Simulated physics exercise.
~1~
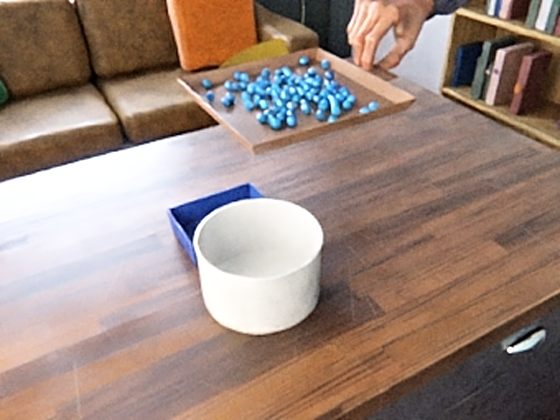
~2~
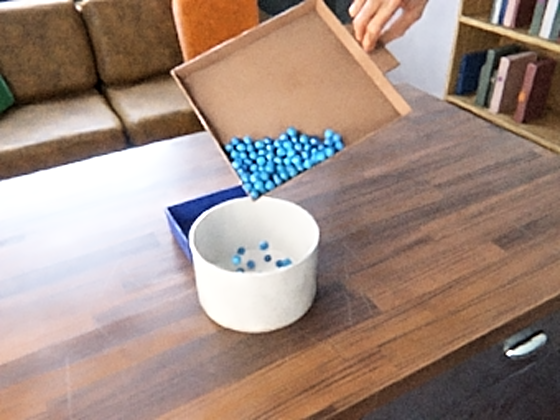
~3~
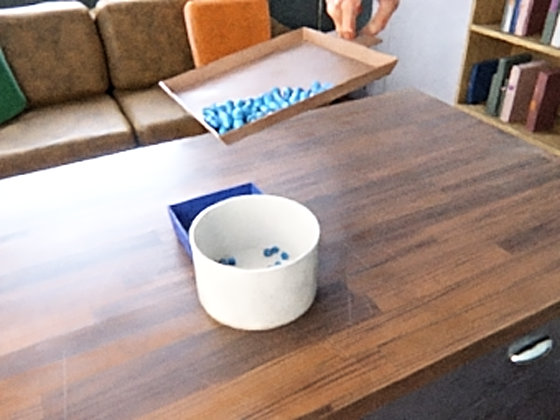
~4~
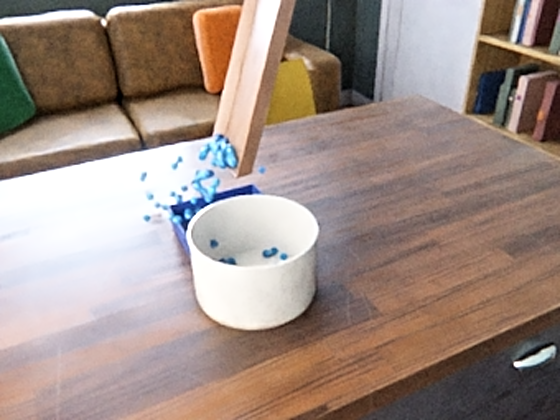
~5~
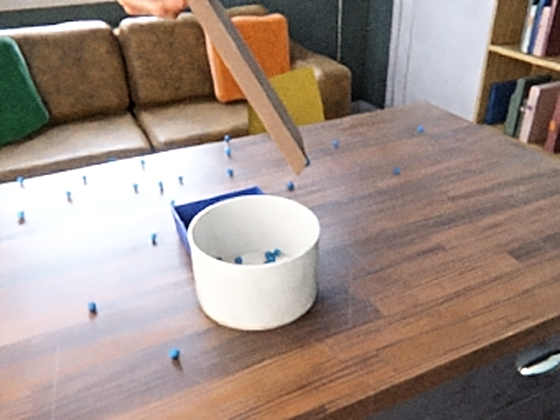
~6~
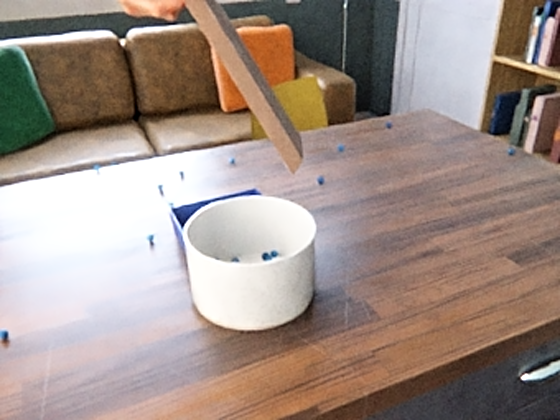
A hand-held tray tipping blue balls into a white pot, levelling, then tipping again, scattering many around the pot and blue tin.
